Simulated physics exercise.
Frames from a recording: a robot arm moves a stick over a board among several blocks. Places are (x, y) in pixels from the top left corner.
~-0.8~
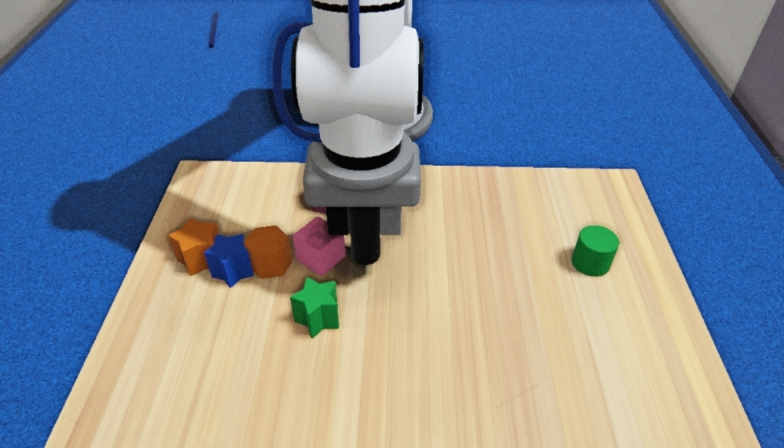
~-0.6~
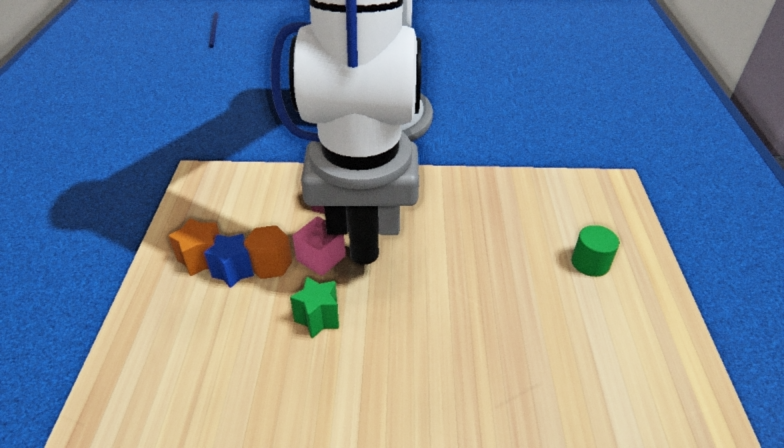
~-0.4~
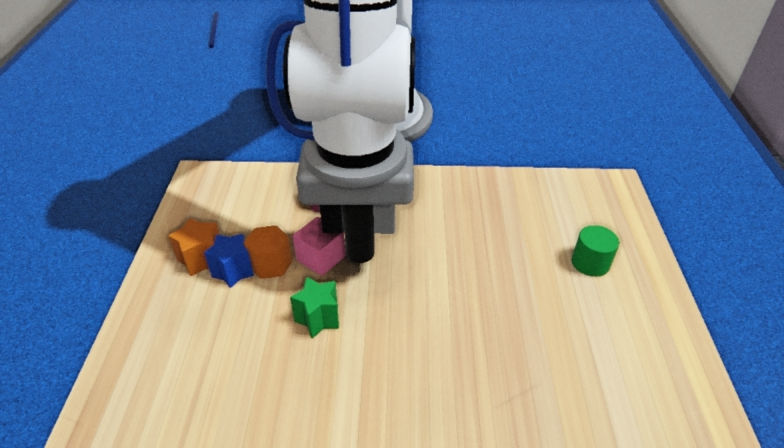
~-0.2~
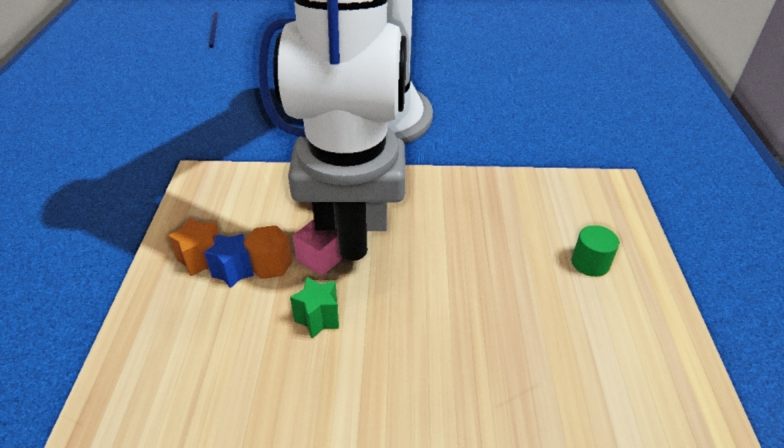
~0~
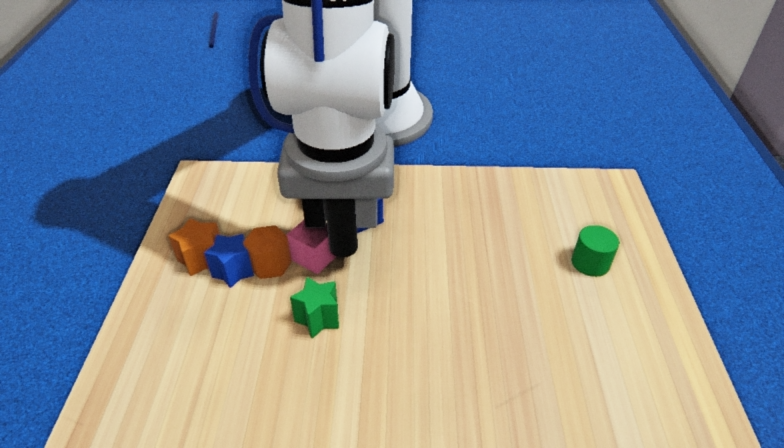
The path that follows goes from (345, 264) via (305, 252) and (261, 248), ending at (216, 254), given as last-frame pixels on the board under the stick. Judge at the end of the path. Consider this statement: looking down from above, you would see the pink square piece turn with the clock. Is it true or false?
True.
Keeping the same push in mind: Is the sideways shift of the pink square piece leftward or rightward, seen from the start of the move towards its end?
It heads right.
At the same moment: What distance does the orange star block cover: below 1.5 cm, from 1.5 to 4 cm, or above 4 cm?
Covers 1.5 to 4 cm.
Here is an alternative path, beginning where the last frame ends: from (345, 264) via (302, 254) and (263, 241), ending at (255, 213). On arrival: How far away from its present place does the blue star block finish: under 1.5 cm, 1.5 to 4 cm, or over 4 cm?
Between 1.5 and 4 cm.
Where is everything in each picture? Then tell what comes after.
The first frame shows stick's lower end (366, 255); orange star block (194, 233); blue star block (227, 246); orange hexagon (266, 239); pink square piece (318, 232).
The second frame shows stick (365, 255); blocks still.
The third frame shows stick (360, 253); blocks still.
The fourth frame shows stick (353, 251); blocks still.
The fifth frame shows stick (344, 248); orange star block (194, 233); blue star block (227, 246); orange hexagon (265, 239); pink square piece (312, 231).
On the path given first. One third of the way, stick (301, 235); blue star block (224, 248); orange hexagon (261, 238), turned 10° anticlockwise; pink square piece (278, 212).
Two thirds of the way, stick (257, 232); orange star block (178, 238), turned 55° clockwise; blue star block (194, 264); orange hexagon (229, 244), turned 50° anticlockwise; pink square piece (252, 202), turned 50° clockwise.
At the end, stick (211, 237); orange star block (167, 243), turned 100° clockwise; blue star block (175, 279), turned 45° anticlockwise; orange hexagon (201, 253), turned 110° anticlockwise; pink square piece (251, 202), turned 55° clockwise.
